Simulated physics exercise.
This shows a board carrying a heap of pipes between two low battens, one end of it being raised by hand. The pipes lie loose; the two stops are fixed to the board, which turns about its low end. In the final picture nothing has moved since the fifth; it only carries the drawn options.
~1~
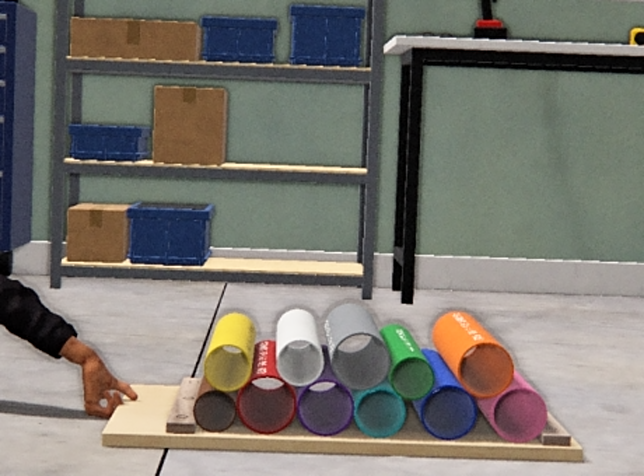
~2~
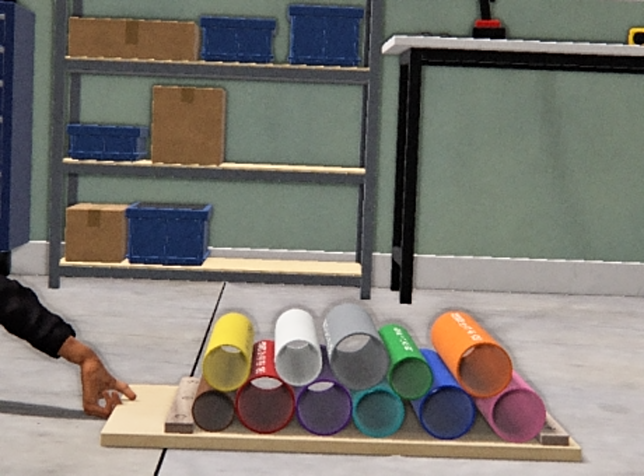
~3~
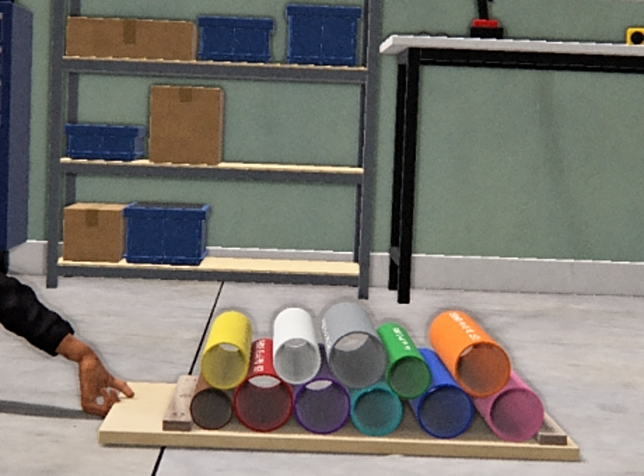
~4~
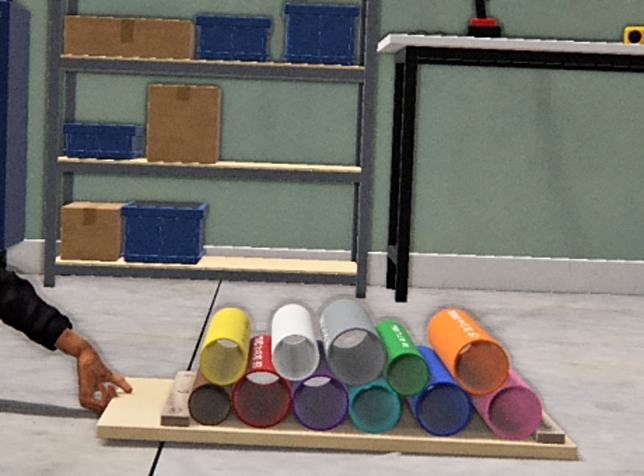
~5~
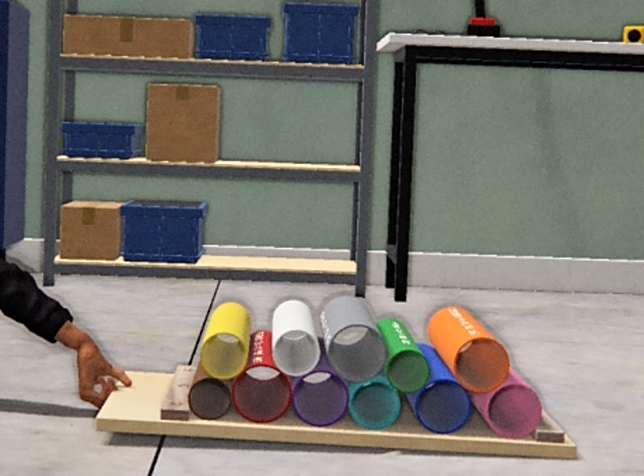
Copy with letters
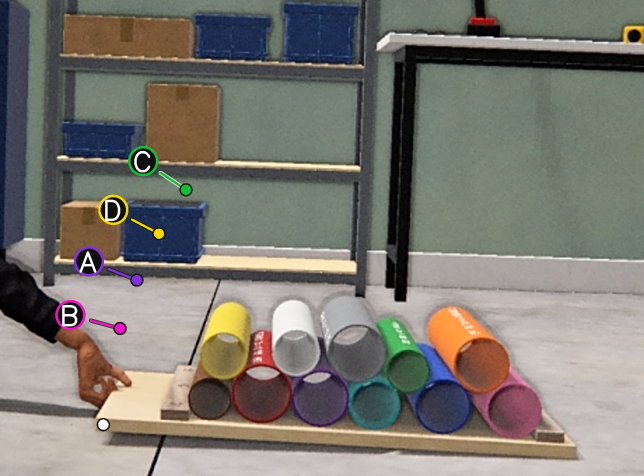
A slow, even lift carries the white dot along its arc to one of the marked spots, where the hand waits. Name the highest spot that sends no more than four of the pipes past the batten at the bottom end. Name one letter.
It can be raised to D.
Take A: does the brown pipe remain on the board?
Yes.
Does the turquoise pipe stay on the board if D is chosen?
Yes, with D.
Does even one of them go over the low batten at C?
Yes.
On the marked copy, A at (137, 280); B at (120, 328); C at (186, 190); D at (159, 234); the white dot at (103, 424).
Following D. Soon after the start, board at 16°.
Later, board at 26°.
In the end, board at 26°, none over the low batten.
As for the rest, A none over the low batten; B none over the low batten; C eleven over the low batten.
